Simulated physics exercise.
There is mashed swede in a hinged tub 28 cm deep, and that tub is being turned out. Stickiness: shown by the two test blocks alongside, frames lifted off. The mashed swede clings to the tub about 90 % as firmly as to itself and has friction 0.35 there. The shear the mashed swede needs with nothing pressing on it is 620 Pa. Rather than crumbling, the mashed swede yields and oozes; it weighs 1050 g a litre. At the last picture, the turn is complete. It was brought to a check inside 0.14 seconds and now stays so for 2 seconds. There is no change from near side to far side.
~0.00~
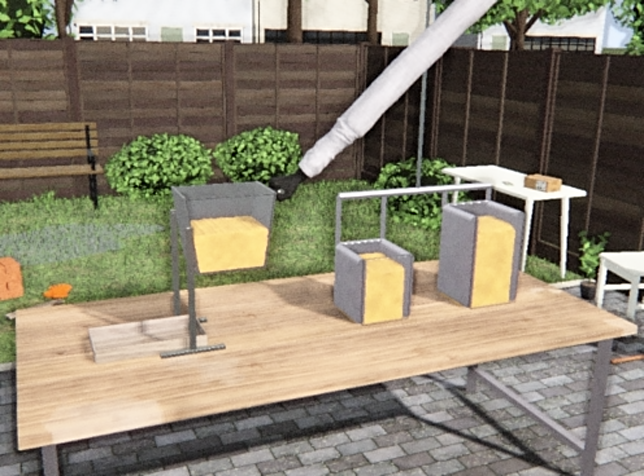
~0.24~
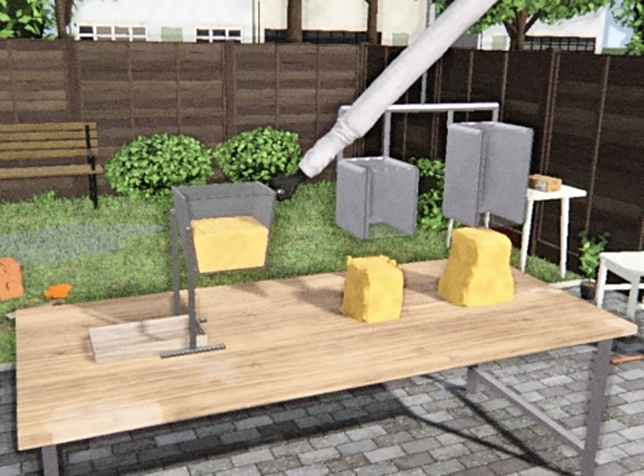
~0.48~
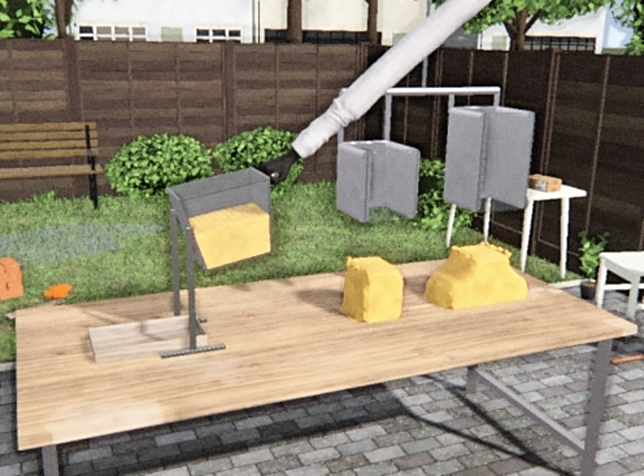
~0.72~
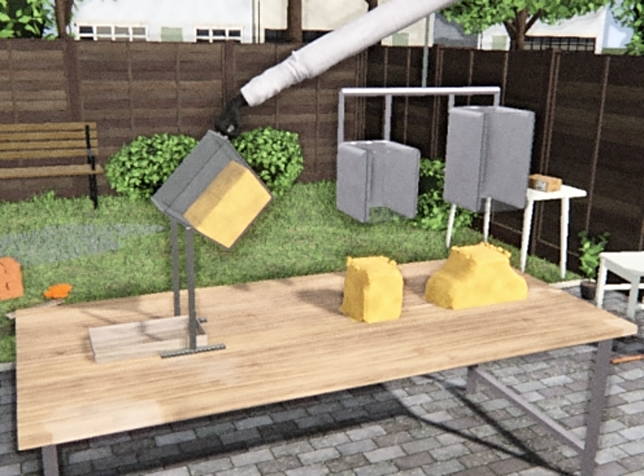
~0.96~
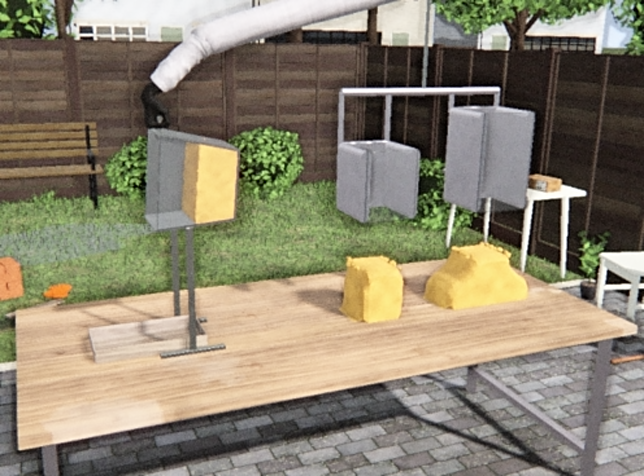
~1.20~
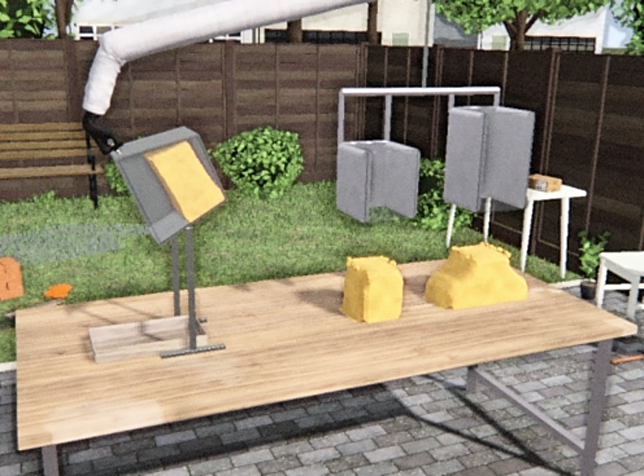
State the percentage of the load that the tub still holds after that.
The tub still holds roughly 0 %.
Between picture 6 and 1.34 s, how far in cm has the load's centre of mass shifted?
About 10 cm.
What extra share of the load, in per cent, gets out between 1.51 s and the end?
Roughly 35 per cent of the load.
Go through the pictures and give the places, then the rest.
The first picture shows handle-side rim at (274, 193), tilt 0 degrees; highest point of the mashed swede at (261, 230); test blocks 23 cm, 36 cm high (left to right).
The second picture shows handle-side rim at (274, 193), tilt 0 degrees; highest point of the mashed swede at (261, 230); test blocks 22 cm, 31 cm high (left to right).
The third picture shows handle-side rim at (267, 178), tilt 10 degrees; highest point of the mashed swede at (264, 217); test blocks 22 cm, 23 cm high (left to right).
The fourth picture shows handle-side rim at (224, 140), tilt 47 degrees; highest point of the mashed swede at (248, 172); test blocks 22 cm, 22 cm high (left to right).
The fifth picture shows handle-side rim at (159, 137), tilt 86 degrees; highest point of the mashed swede at (204, 146); test blocks 22 cm, 22 cm high (left to right).
The sixth picture shows handle-side rim at (117, 161), tilt 113 degrees; highest point of the mashed swede at (188, 144); test blocks 22 cm, 22 cm high (left to right).
By 1.34 s, the tub is at 113 degrees and holds 98 %.
By 1.51 s, the tub is at 113 degrees and holds 33 %.
By 1.68 s, the tub is at 113 degrees and holds 0 %.
By 1.85 s, the tub is at 113 degrees and holds 0 %.
By 3.20 s, at the end, the tub is at 113 degrees and holds 0 %.
